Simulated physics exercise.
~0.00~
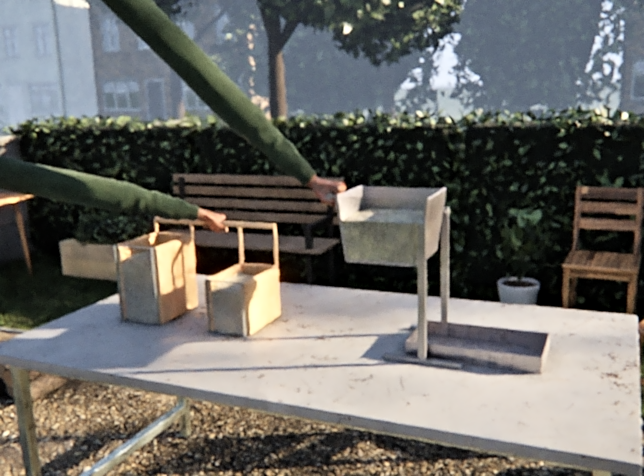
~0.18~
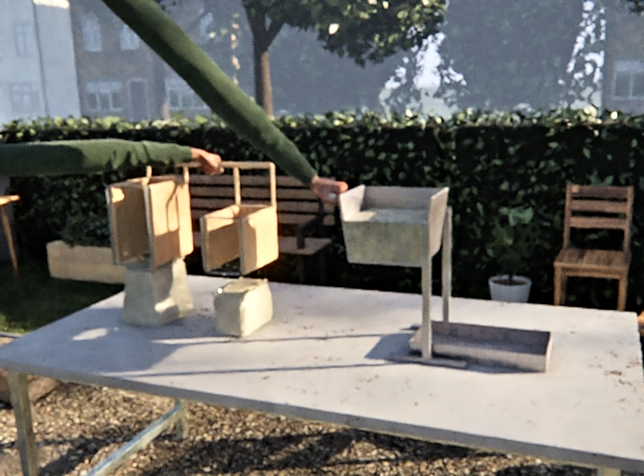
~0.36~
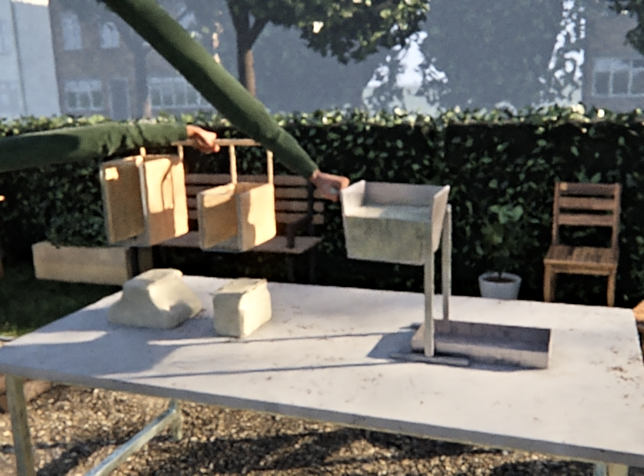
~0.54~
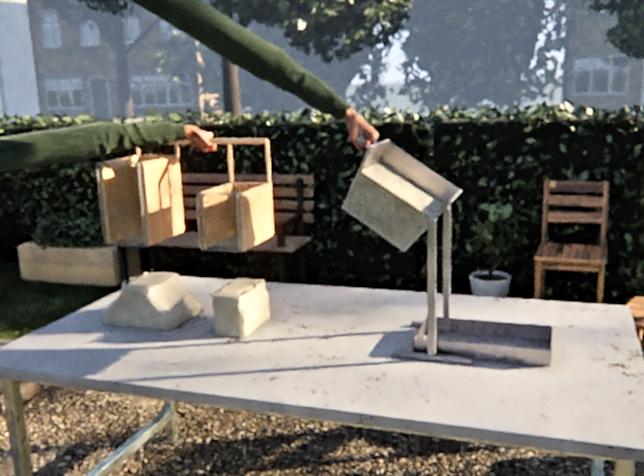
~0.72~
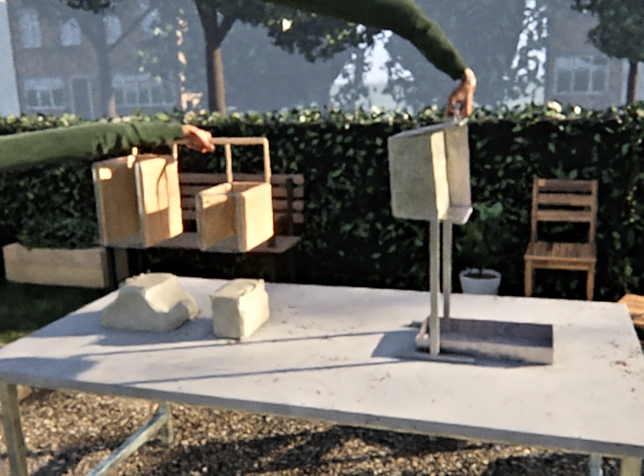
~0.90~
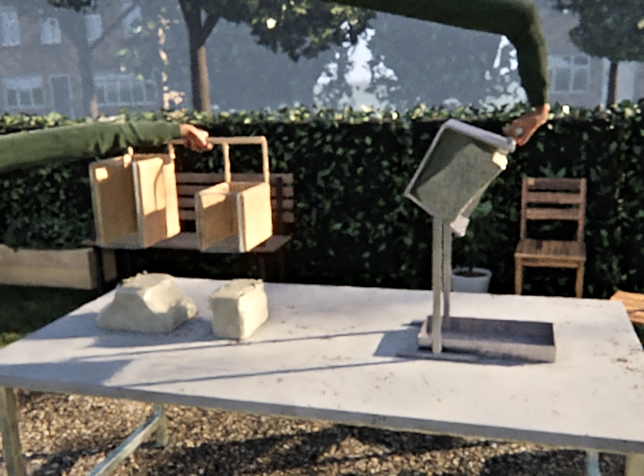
Two green-sleeved arms work over an outdoor table: one lifts a pair of joined wooden moulds off two pale blocks, the left of which slumps lower, then the other swings a grey tub on a stand steeply over rightward.
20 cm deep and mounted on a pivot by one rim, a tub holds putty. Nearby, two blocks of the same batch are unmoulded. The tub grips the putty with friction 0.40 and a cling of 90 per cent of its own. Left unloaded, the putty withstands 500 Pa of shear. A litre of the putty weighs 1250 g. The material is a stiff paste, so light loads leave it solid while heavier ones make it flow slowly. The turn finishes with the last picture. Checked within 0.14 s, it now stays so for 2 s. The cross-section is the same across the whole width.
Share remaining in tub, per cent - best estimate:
Approx. 0 %.
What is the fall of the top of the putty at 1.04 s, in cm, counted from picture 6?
Roughly 16 cm.
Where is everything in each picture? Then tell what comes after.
The first frame shows handle-side rim at (338, 196), tilt 0 degrees; highest point of the putty at (418, 223); test blocks 24 cm, 15 cm high (left to right).
The second frame shows handle-side rim at (341, 197), tilt 0 degrees; highest point of the putty at (421, 223); test blocks 21 cm, 15 cm high (left to right).
The third frame shows handle-side rim at (343, 192), tilt 2 degrees; highest point of the putty at (347, 216); test blocks 16 cm, 15 cm high (left to right).
The fourth frame shows handle-side rim at (372, 148), tilt 34 degrees; highest point of the putty at (365, 173); test blocks 15 cm, 15 cm high (left to right).
The fifth frame shows handle-side rim at (459, 126), tilt 87 degrees; highest point of the putty at (428, 133); test blocks 15 cm, 15 cm high (left to right).
The sixth frame shows handle-side rim at (512, 152), tilt 119 degrees; highest point of the putty at (473, 144); test blocks 15 cm, 15 cm high (left to right).
By 1.04 s, the tub is at 119 degrees and holds 21 %.
By 1.21 s, the tub is at 119 degrees and holds 0 %.
By 1.38 s, the tub is at 119 degrees and holds 0 %.
By 1.55 s, the tub is at 119 degrees and holds 0 %.
By 2.90 s, at the end, the tub is at 119 degrees and holds 0 %.
